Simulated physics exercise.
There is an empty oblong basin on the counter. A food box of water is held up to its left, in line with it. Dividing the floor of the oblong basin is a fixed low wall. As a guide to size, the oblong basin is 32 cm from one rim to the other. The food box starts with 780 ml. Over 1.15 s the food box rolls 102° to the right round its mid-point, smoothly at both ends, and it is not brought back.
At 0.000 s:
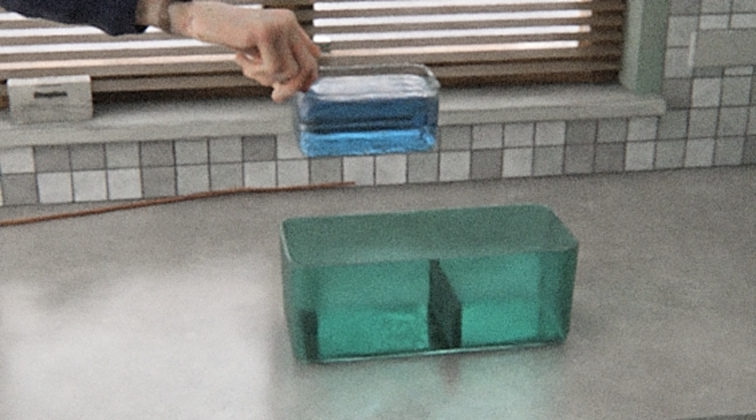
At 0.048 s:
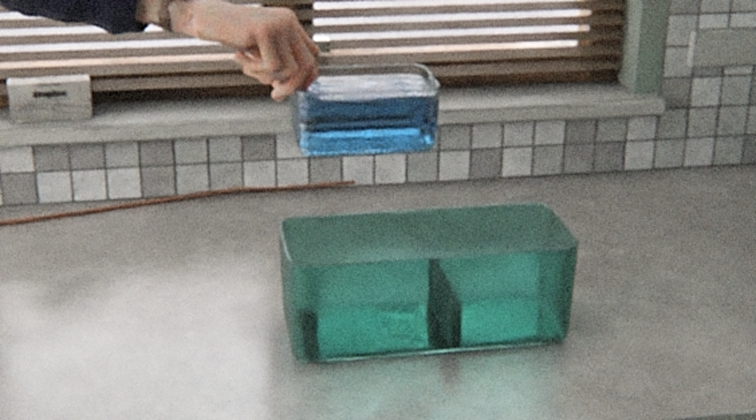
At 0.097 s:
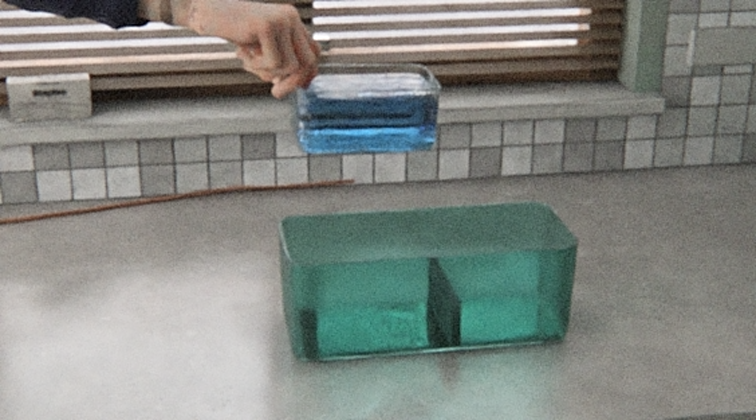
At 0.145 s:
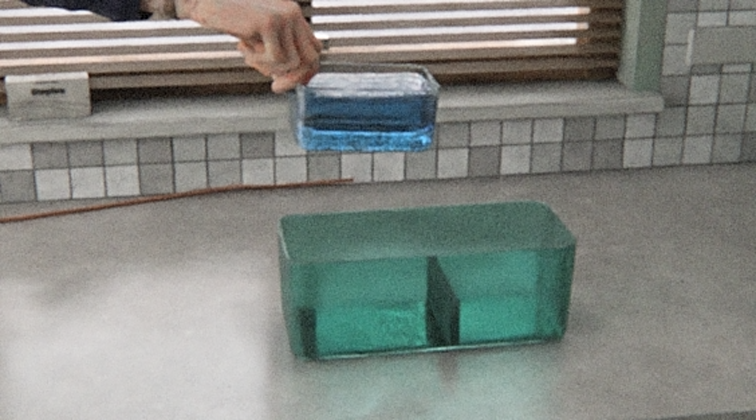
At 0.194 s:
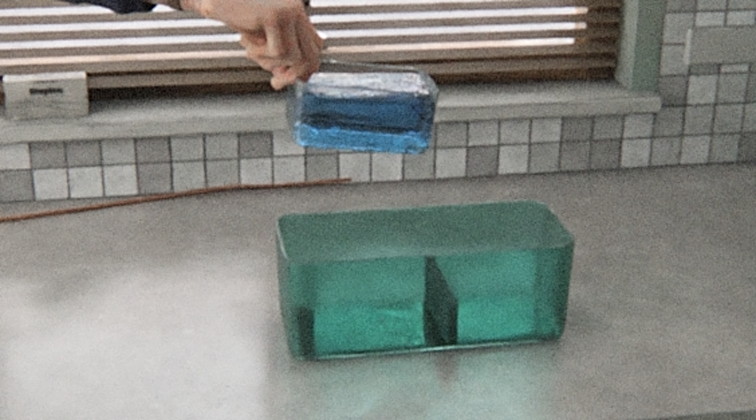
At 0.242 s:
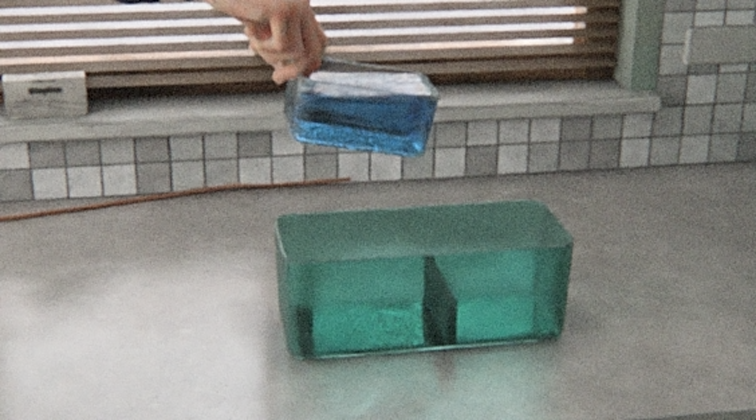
On a grey counter by a window with blinds, a hand held a clear box of blue water above a green, divided basin, then slowly tilted the box slightly down to the right.
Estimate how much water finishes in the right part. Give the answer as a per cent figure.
I would say 74 per cent.
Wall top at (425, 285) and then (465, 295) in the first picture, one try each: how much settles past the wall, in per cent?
One try each: Around 85 percent and then around 60 percent.
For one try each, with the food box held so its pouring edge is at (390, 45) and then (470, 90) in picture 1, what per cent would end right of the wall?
60 and 80 %.
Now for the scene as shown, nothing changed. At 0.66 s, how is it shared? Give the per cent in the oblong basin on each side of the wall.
Left: Around 1. Right: Around 16.
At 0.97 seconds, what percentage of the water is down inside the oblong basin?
Around 80 in a hundred.
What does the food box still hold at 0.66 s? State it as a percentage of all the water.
I'd estimate some 46 % remains.
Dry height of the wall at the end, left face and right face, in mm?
Left about 46 mm, right about 18 mm.
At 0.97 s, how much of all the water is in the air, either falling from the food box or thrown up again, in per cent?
Near 6 per cent, I'd say.
Then, 0.66 s in, the tilt is 63° and 45 per cent is still to pour, 1 is left of the wall and 16 right of it.
Then, 0.97 s in, the tilt is 96° and 9 per cent is still to pour, 6 is left of the wall and 73 right of it.
Then, 1.30 s in, the tilt is 102° and 1 per cent is still to pour, 19 is left of the wall and 74 right of it.
Then, 1.65 s in, the tilt is 102° and 0 per cent is still to pour, 20 is left of the wall and 74 right of it.
Finally, 20 per cent lies left of the wall, 74 right of it and 6 outside.
